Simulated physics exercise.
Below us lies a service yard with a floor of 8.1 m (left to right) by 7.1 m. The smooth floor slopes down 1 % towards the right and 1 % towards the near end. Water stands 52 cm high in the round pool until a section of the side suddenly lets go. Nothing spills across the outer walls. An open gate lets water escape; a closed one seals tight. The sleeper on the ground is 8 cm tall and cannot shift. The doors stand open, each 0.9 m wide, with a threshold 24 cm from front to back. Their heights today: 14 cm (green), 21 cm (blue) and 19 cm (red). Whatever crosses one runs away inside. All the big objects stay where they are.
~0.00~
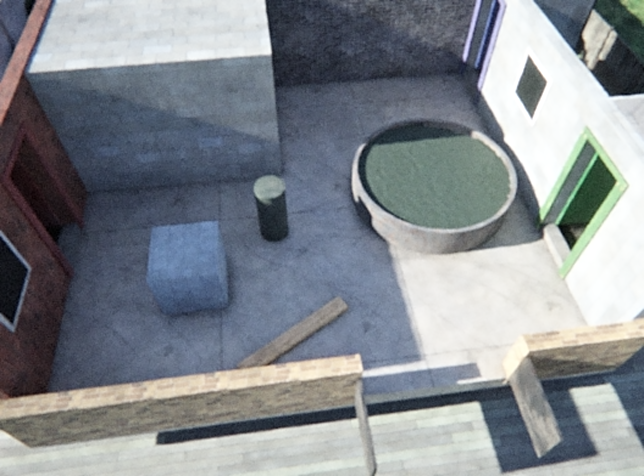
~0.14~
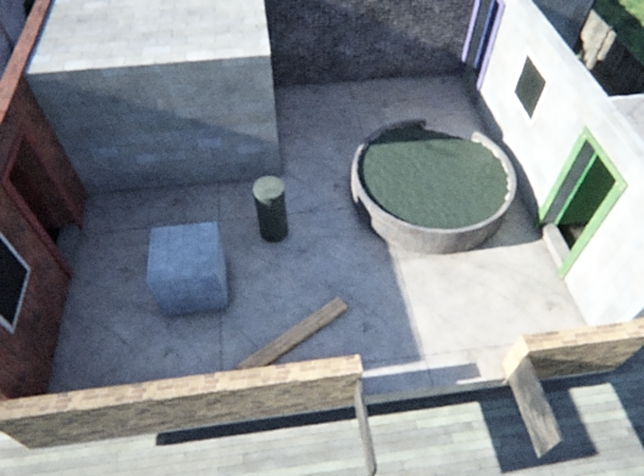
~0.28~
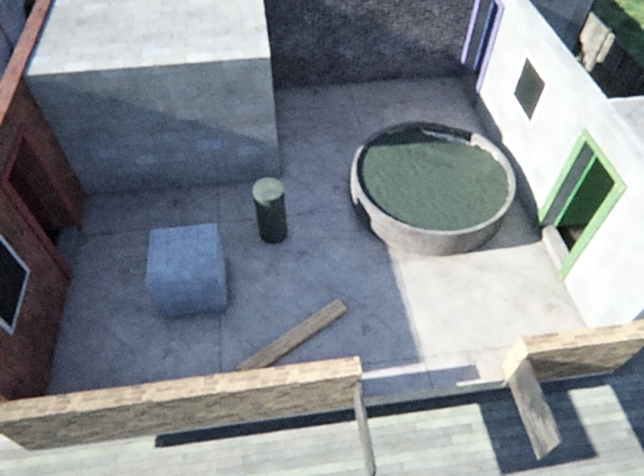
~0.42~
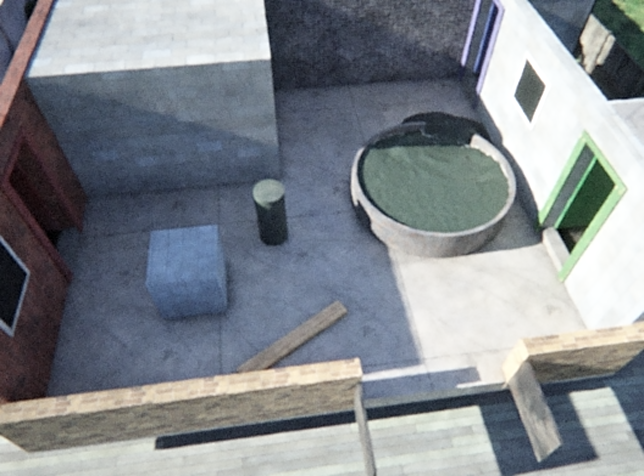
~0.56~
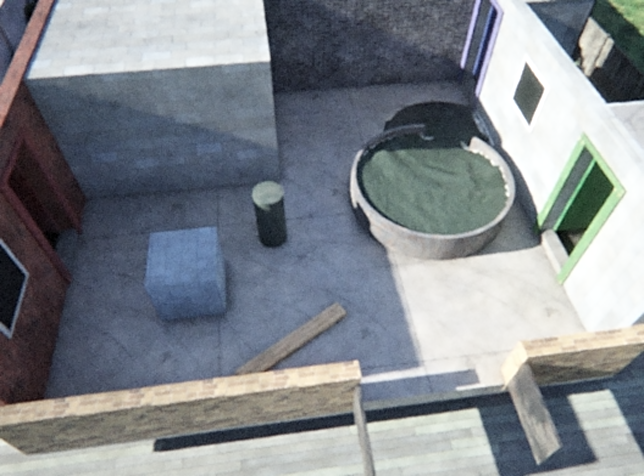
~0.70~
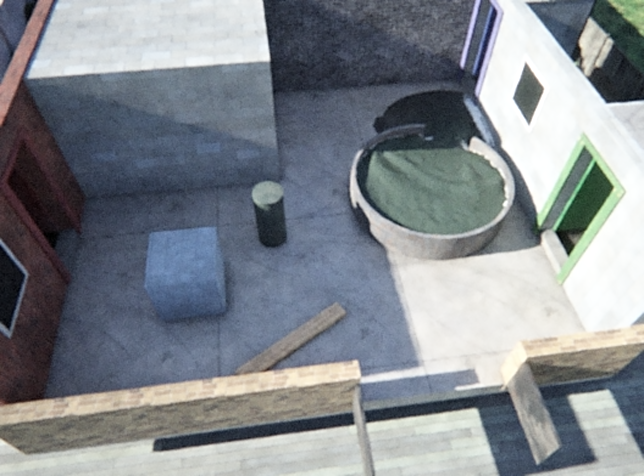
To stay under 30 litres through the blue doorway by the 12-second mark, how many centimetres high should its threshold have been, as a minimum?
Some 27 cm above the ground.
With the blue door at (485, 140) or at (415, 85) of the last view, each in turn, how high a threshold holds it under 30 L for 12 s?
About 23 and 25 cm.
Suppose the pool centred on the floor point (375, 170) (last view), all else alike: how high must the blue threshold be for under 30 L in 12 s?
Some 29 cm.
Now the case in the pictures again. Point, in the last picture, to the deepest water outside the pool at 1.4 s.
At about (452, 81).
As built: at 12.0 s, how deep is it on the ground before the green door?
Roughly 3.0 cm deep.
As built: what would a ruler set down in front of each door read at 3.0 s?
In cm: Green 3, blue 32, red 0.
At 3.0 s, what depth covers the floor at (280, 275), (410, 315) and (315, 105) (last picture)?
In that order: 0, 0 and 7 cm.
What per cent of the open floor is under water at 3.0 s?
Near 25 per cent is wet.
After 1.4 s water covers 10 % of the floor, deepest (43 cm) near (452, 81); 18 cm at the blue door, 0 litres in over its 21 cm threshold.
After 3.0 s water covers 25 % of the floor, deepest (35 cm) near (454, 86); 32 cm at the blue door, 37 litres in over its 21 cm threshold.
After 12.0 s water covers 85 % of the floor, deepest (13 cm) near (479, 136); 12 cm at the blue door, 77 litres in over its 21 cm threshold.
At the blue door as built, the water arrived by 0.7 s and peaked near 32 cm at 3.2 s.
With a threshold of 24.5 cm, 45 litres would have come in within the 12 s; with 33 cm, 7 litres. So under 30 litres takes about 27 cm.
